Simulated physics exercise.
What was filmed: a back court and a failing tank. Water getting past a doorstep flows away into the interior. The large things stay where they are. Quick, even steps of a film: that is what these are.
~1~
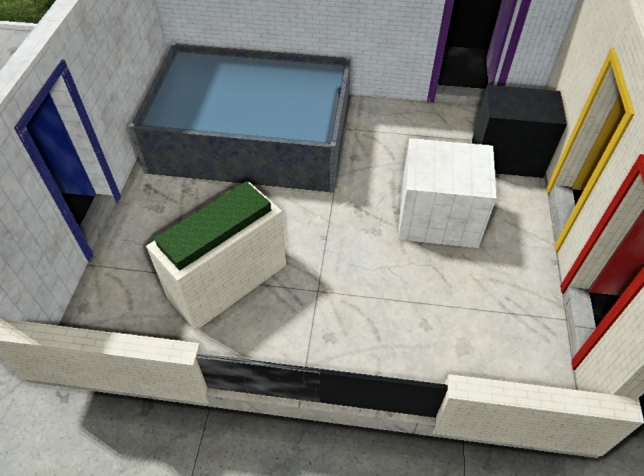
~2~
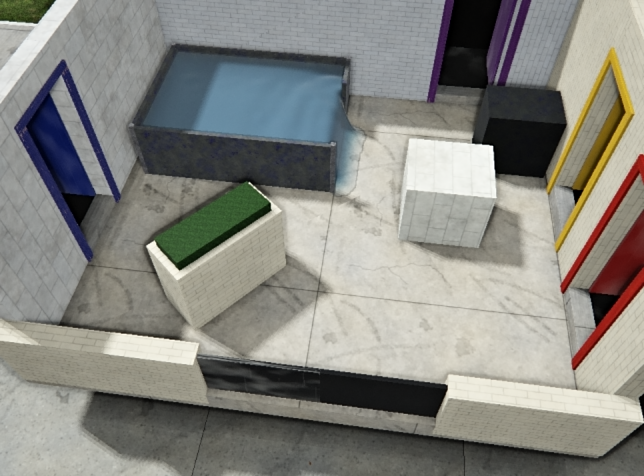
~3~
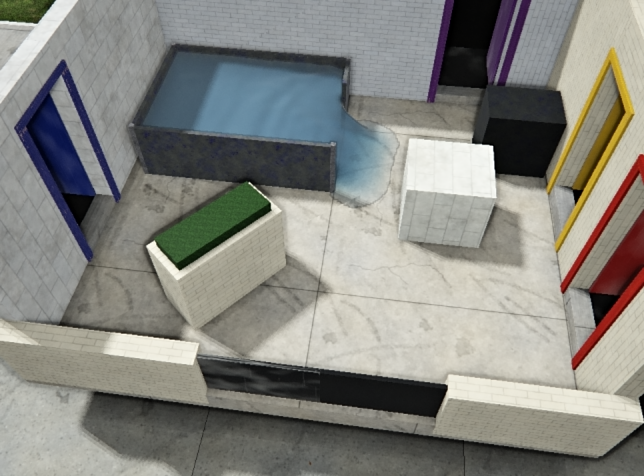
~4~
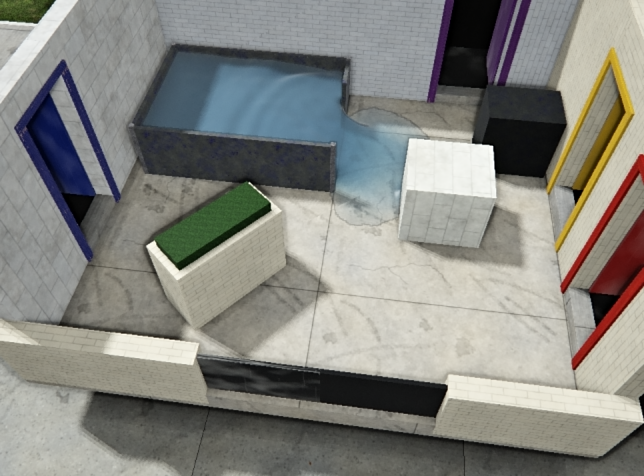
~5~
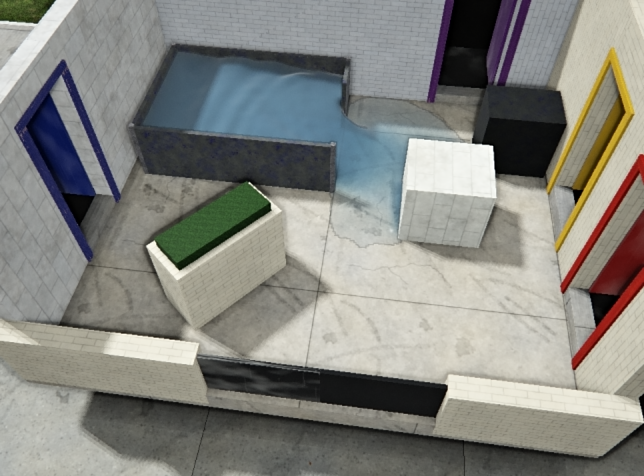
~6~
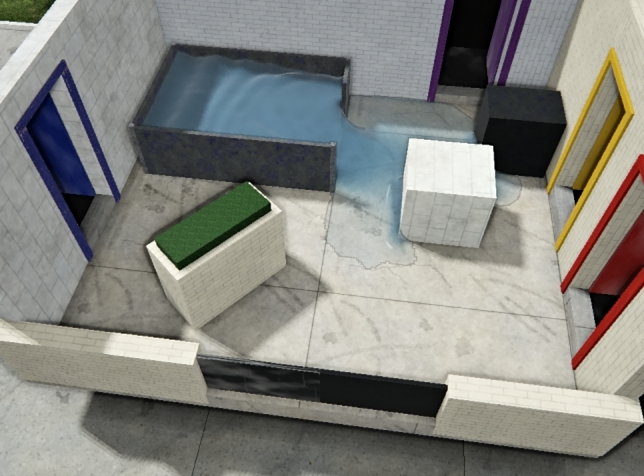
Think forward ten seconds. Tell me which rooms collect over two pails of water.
Here it is: The room behind the purple door collects over two pails, the room behind the yellow door collects over two pails, the room behind the red door stays at two pails or less, the room behind the blue door stays at two pails or less.
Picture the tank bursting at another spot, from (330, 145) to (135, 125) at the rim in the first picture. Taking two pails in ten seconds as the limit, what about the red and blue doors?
I'd say the red one crosses the line and the blue one crosses the line.
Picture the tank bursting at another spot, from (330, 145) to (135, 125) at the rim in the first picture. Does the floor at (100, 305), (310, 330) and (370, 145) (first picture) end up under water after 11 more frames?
Taken in turn they're swamped, swamped and unwetted.
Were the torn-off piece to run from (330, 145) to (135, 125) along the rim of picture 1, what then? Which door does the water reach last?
The purple door is last in line.
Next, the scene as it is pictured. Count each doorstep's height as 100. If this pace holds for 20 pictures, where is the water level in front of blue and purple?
In order: Roughly 0 and 180 in a hundred.
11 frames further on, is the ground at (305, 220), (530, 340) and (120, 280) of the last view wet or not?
As listed, the points end up high and dry, soaked and high and dry.
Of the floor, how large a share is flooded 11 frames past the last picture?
Around 60 percent.
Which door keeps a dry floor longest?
I'd go with the door marked blue.
A moment on, water covers 35 % of the floor; the purple door wet at the sill, nothing in, the yellow door over two buckets in, the red door not reached, the blue door not reached.
Next, water covers 60 % of the floor; the purple door over two buckets in, the yellow door over two buckets in, the red door wet at the sill, nothing in, the blue door not reached.
Then, water covers 75 % of the floor; the purple door far over two buckets in, the yellow door far over two buckets in, the red door wet at the sill, nothing in, the blue door not reached.
Later, water covers 90 % of the floor; the purple door far over two buckets in, the yellow door far over two buckets in, the red door wet at the sill, nothing in, the blue door wet at the sill, nothing in.
In the end, water covers 95 % of the floor; the purple door far over two buckets in, the yellow door far over two buckets in, the red door wet at the sill, nothing in, the blue door wet at the sill, nothing in.
